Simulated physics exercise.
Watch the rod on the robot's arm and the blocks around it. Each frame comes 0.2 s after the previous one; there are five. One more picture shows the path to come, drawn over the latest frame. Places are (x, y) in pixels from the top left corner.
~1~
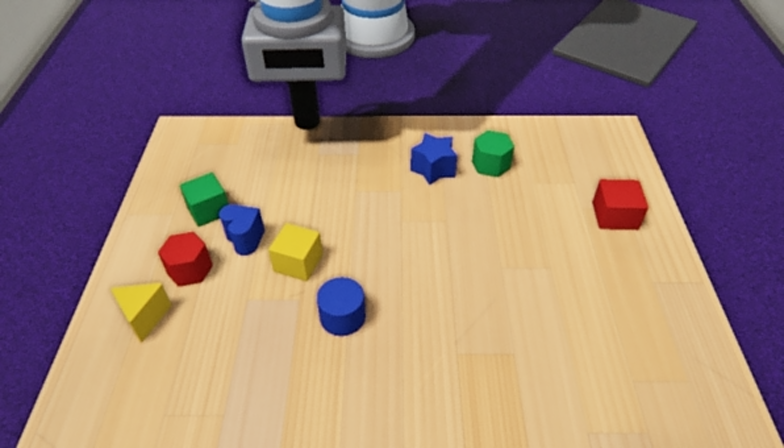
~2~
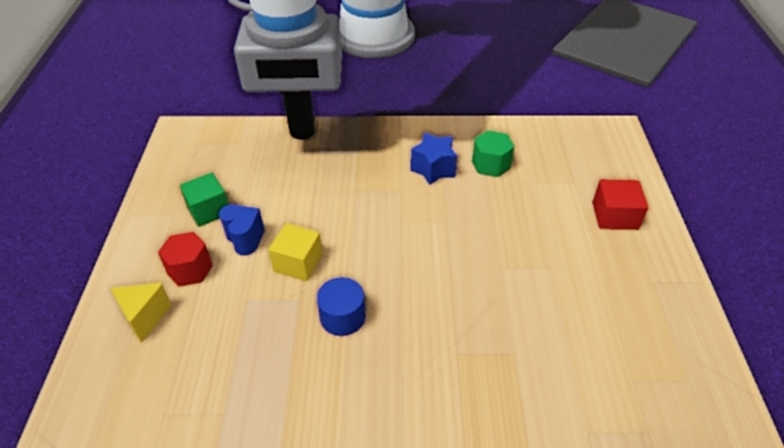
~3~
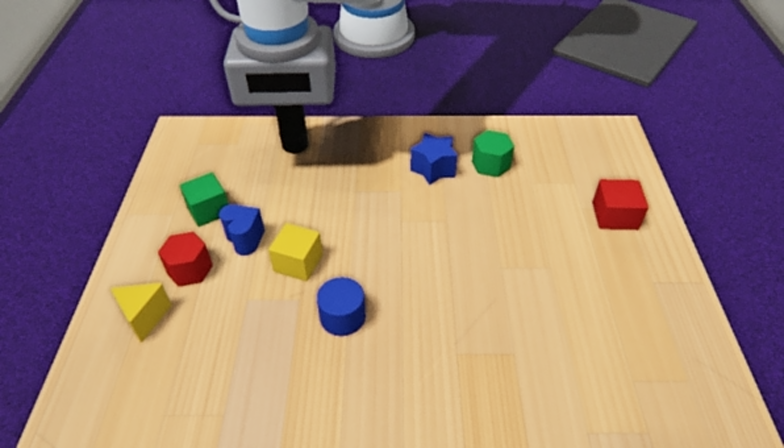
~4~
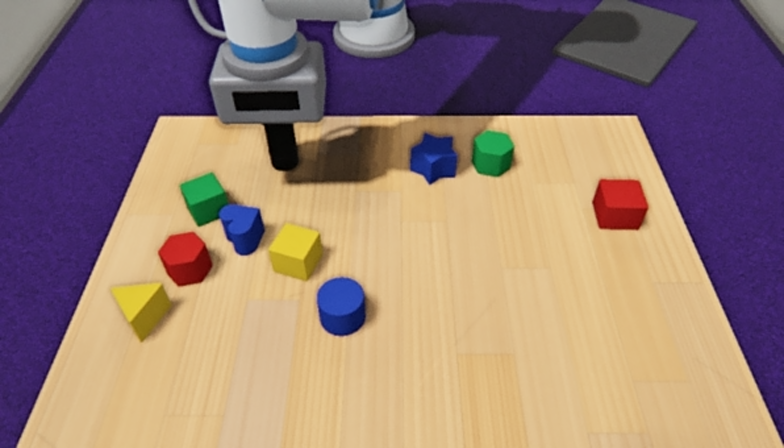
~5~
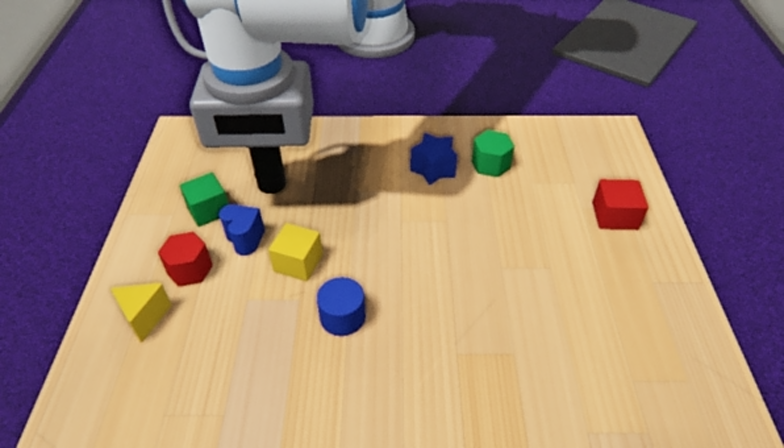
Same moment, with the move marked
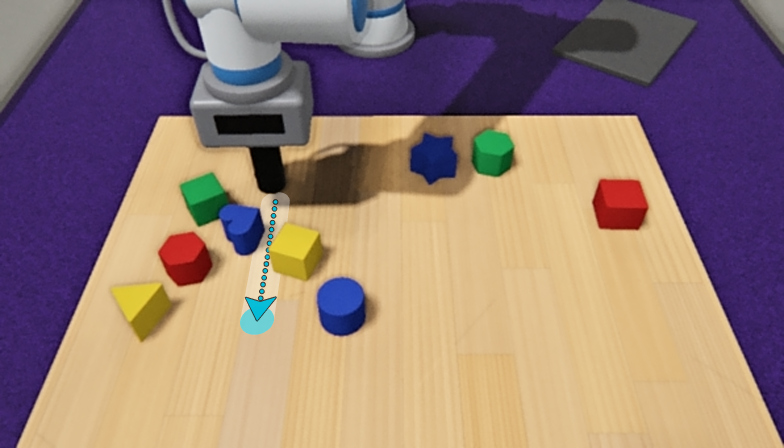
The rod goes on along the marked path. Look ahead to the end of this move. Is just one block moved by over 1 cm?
My answer is yes.
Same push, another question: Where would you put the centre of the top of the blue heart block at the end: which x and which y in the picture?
I expect it at (229, 234).
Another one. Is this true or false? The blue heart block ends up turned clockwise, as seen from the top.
Verdict: True.
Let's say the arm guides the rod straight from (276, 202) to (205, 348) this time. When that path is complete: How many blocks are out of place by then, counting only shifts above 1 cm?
I predict two.
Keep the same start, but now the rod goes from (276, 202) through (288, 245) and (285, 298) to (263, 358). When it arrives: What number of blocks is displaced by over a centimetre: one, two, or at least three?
The way I see it, the answer is two.
The drawn path runs in a line from (276, 202) to (257, 320).
The first path, step by step. One third of the way, rod at (267, 222); blue heart block at (233, 225), turned 45° clockwise.
Two thirds of the way, rod at (260, 261); blue heart block at (229, 234), turned 85° clockwise; yellow square block at (297, 244), turned 20° anticlockwise.
At the end, rod at (252, 305); green square block not moved; blue heart block at (229, 234), turned 85° clockwise; yellow square block at (297, 244), turned 20° anticlockwise.
